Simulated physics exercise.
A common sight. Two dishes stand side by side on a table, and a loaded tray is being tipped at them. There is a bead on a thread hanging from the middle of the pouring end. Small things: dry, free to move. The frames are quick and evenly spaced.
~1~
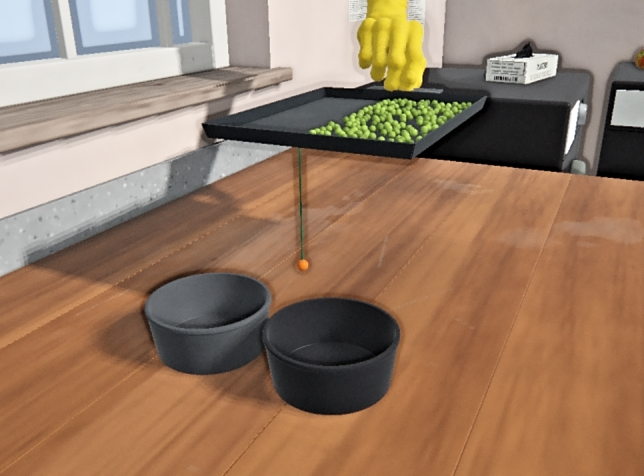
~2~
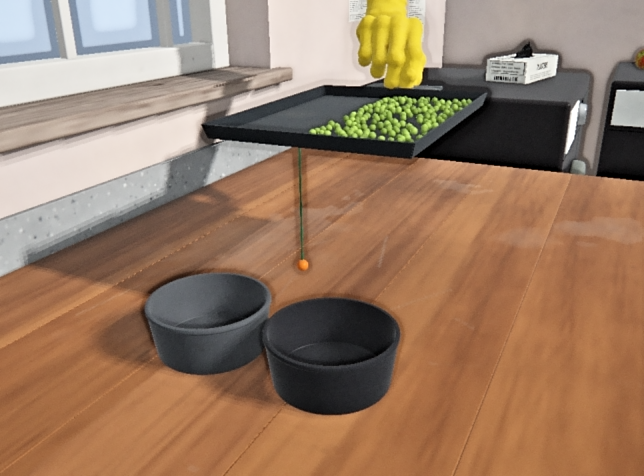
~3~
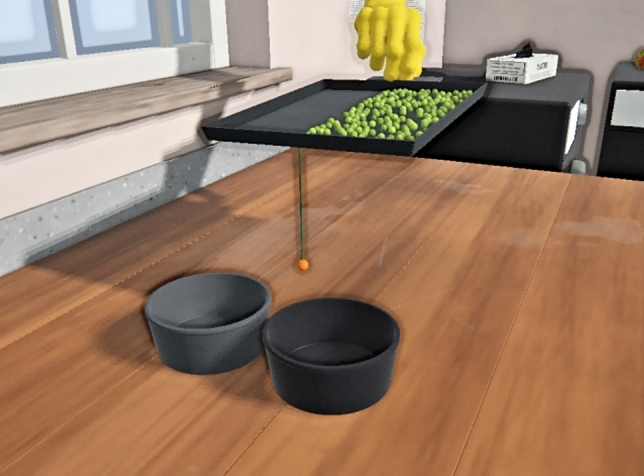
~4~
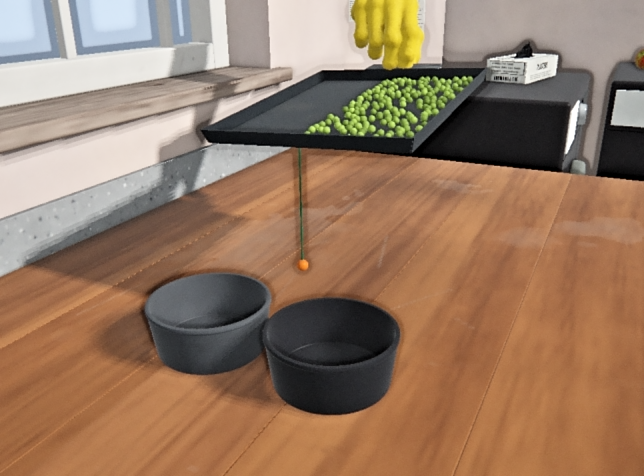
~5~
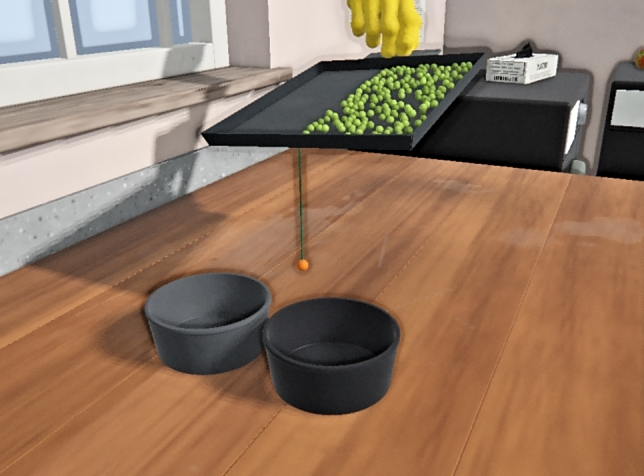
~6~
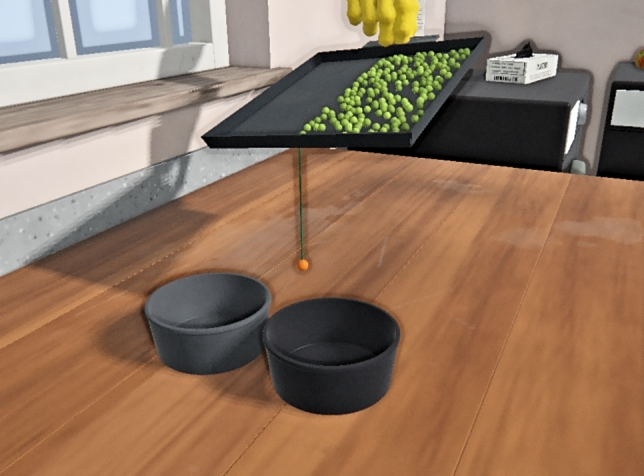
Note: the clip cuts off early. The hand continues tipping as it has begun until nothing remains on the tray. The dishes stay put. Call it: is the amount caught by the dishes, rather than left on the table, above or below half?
Below half.
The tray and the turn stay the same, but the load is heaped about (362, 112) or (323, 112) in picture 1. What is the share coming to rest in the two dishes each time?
Estimate: 20 % first, 20 % second.
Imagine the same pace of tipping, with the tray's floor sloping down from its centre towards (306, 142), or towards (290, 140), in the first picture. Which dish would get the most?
Going by the two slopes in order, it's the right-side one and then the left-side one.
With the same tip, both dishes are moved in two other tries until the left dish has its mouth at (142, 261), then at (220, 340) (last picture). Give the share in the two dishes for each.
Roughly 70 % and 0 %.
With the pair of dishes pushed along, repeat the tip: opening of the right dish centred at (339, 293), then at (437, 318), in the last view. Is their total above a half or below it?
First try: Higher than half; second try: Lower than half.
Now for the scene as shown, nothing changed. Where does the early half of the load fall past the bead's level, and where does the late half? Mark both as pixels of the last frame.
At (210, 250) for the first part, then at (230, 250) for the others.
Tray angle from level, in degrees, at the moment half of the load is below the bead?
Close to 90° of tilt at that moment.
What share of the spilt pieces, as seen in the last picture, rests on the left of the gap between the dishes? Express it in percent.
About 90 per cent.
Just after the last frame, tray tipped steeply; the larger part on the tray; about a tenth in the left dish; about a tenth outside both; about a tenth in the air.
A moment on, tray tipped right over; about a tenth on the tray; roughly a quarter in the left dish; roughly half outside both; roughly a quarter in the air.
Further on, tray tipped past a quarter turn; roughly a quarter in the left dish; the larger part outside both.
When it is over, tray tipped past a quarter turn; not one in the right dish; roughly a quarter in the left dish; the larger part outside both.
